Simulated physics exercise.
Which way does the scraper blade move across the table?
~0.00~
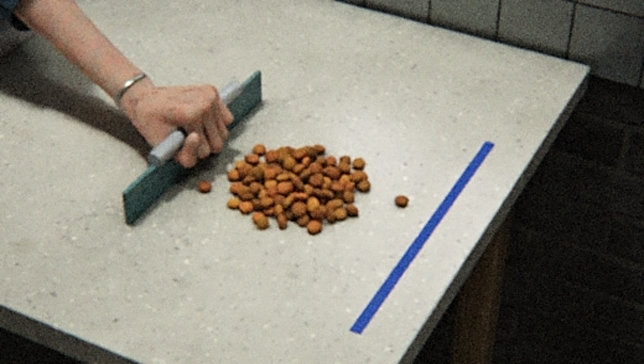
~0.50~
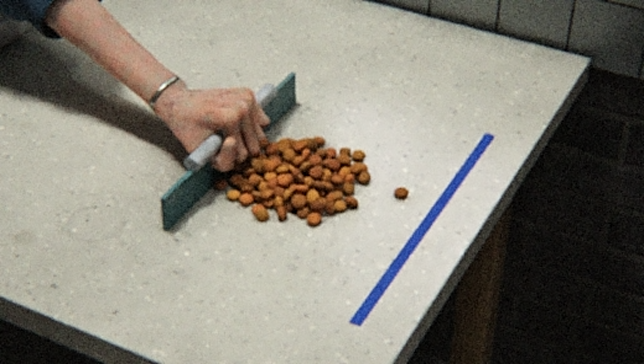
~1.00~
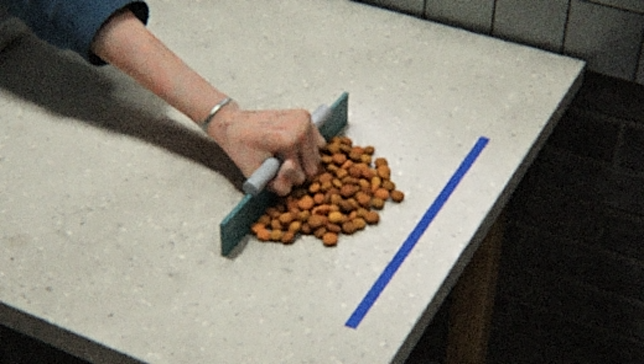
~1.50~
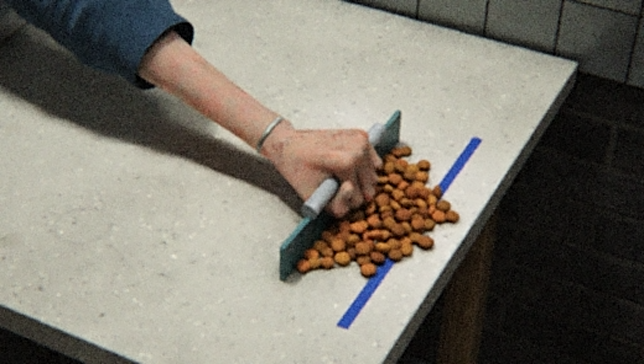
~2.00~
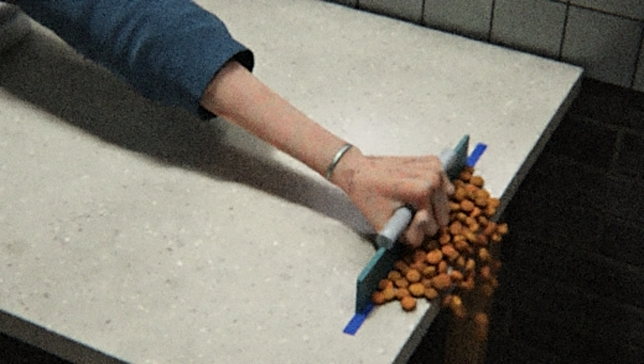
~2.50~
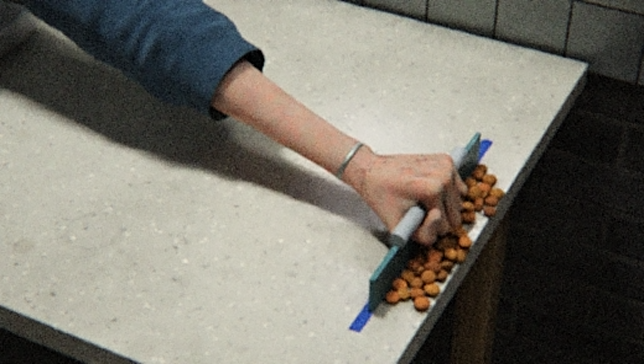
The blade moves to the right, pushed by the hand toward the blue tape near the table's edge.
